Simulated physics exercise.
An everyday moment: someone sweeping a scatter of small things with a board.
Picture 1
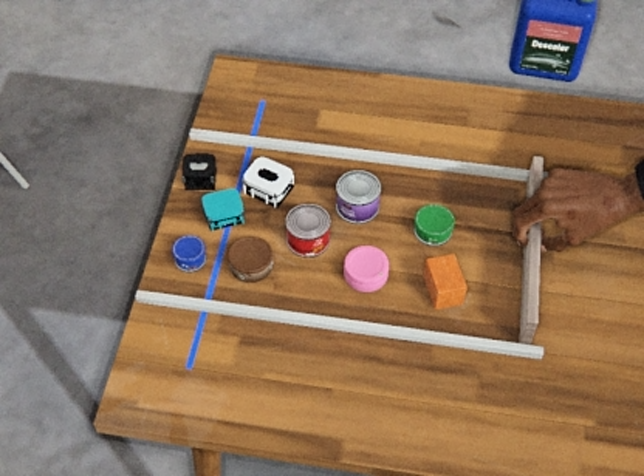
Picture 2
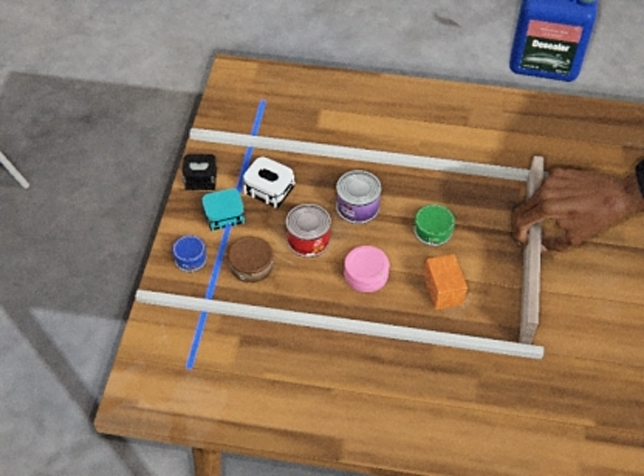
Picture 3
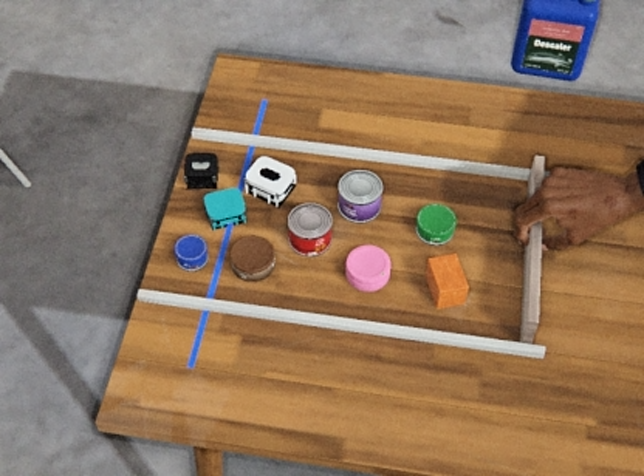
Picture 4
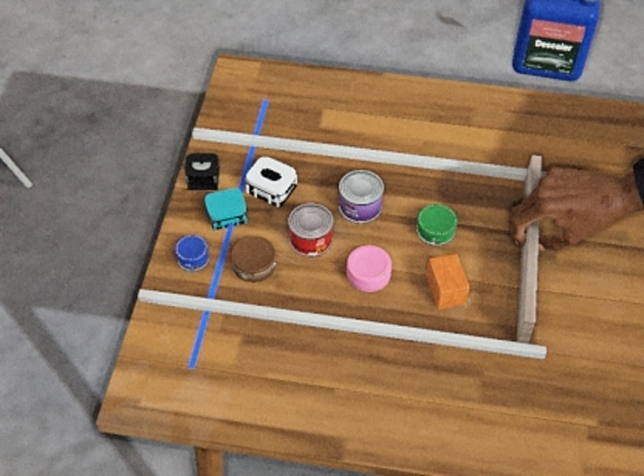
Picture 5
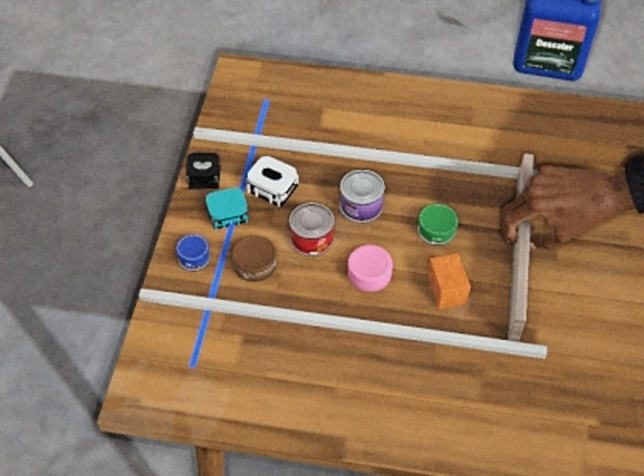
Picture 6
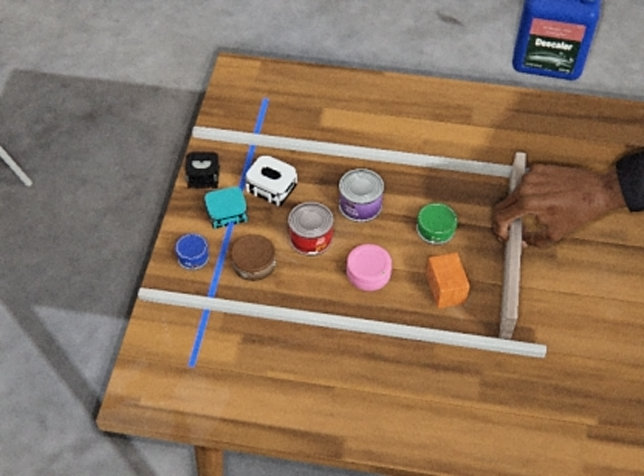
The footage shows small tubs, pots and cases scattered between two pale rails on a wooden table, while a hand holds a board still at the right, then slides it slightly left, with the objects staying in place.
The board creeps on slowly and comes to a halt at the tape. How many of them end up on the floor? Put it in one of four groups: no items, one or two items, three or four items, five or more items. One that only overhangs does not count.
Group: Three or four items.
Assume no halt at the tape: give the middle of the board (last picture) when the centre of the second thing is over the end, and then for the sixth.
At (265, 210) for the second, at (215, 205) for the sixth.
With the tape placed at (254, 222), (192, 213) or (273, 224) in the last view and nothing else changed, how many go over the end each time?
In that order 2, 7 and 1.
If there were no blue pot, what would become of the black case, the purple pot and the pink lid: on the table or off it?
The black case tumbles off, the purple pot stays on, the pink lid holds on.
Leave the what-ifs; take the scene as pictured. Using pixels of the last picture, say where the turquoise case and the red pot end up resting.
About (177, 190), and the other about (190, 213).
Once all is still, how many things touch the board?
Counting them up gives 3.
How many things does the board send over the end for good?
All told, 3.
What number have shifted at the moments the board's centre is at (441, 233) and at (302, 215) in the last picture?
The first count is 2, and then it's 9.
Soon after, none off yet; black case at rest near (203, 171); blue pot at rest near (193, 252); turquoise case at rest near (226, 208).
After that, none off yet; black case displaced a little near (184, 168); blue pot tilting well over near (131, 254); turquoise case displaced about its own width near (202, 200).
In the end, the number that fall off is three or four; gone, brown tub, blue pot and black case.
